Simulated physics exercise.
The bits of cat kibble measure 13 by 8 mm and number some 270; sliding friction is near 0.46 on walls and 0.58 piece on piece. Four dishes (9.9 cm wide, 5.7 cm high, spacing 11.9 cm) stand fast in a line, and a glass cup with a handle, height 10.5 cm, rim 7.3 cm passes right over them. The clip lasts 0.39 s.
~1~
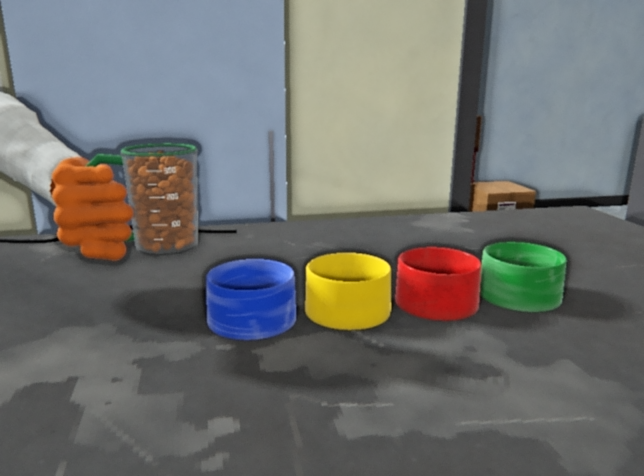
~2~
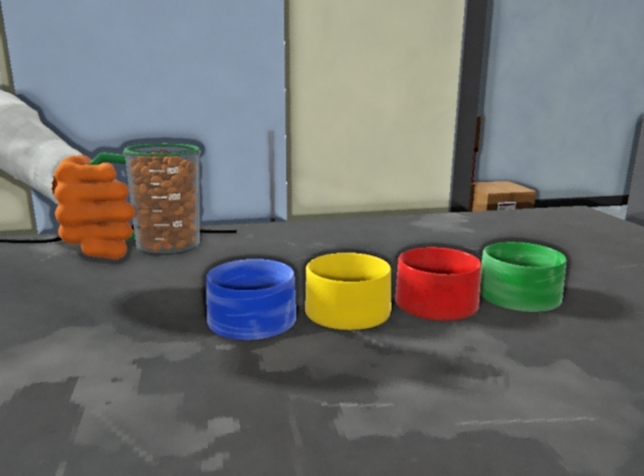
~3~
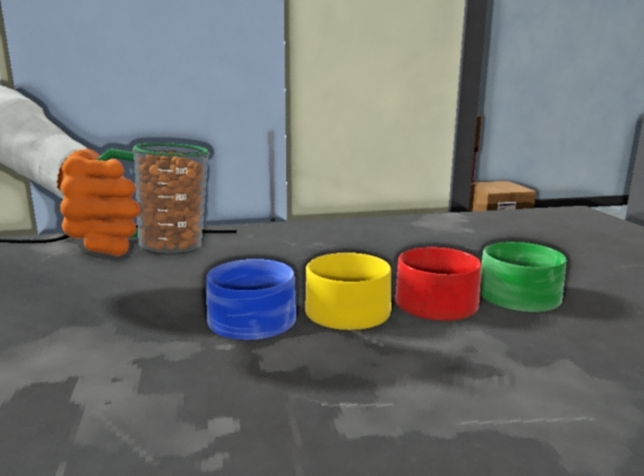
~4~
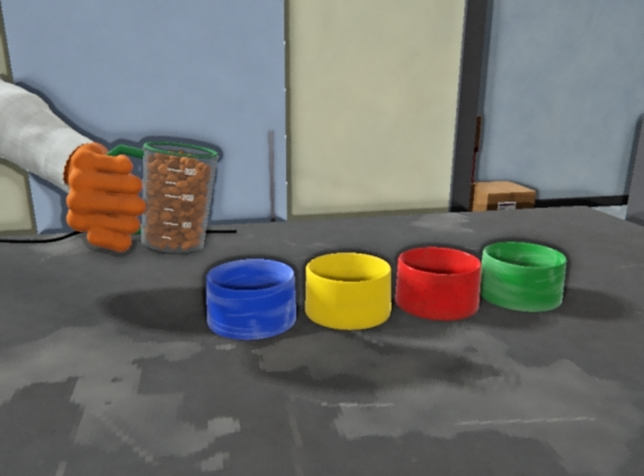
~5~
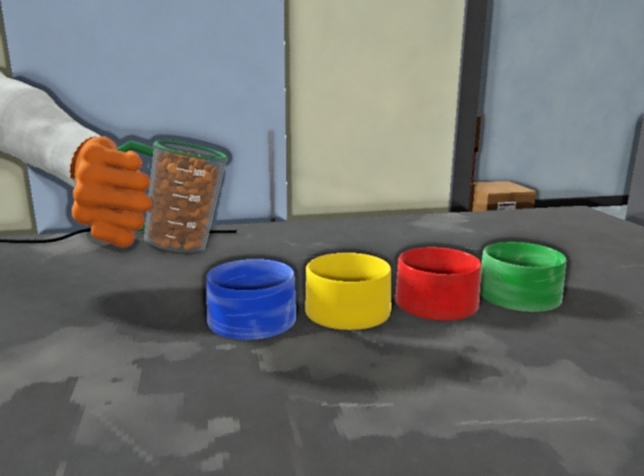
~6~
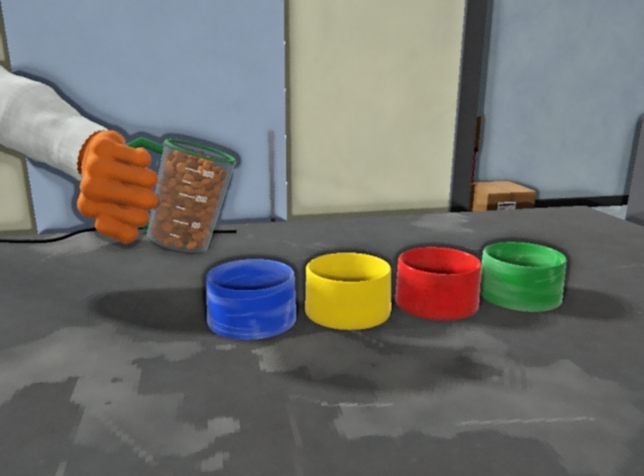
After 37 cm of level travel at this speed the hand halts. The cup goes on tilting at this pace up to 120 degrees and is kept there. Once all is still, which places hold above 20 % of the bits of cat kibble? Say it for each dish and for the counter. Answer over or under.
Red under, blue under, green under, yellow over, counter over.
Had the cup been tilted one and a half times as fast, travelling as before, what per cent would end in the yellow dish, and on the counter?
Then: Yellow 100, counter 0.
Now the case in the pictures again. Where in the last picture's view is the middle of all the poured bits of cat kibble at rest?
At about (374, 300).
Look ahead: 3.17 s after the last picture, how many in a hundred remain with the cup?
About 0 per cent.
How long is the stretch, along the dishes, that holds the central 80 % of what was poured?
About 11 cm.
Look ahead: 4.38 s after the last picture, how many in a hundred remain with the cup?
Some 0 per cent of the load.
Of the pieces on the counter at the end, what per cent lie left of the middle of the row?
Roughly 40 per cent.
Then, 1.90 s after the last picture, tilt 119 degrees; cup holds 55 %, yellow 40 %.
Then, 3.17 s after the last picture, tilt 120 degrees; cup holds 0 %, red 10 %, yellow 55 %.
Then, 4.38 s after the last picture, tilt 120 degrees; cup holds 0 %, red 10 %, yellow 55 %.
In the end, red 10 %, blue 0 %, green 0 %, yellow 55 %, counter 35 %.
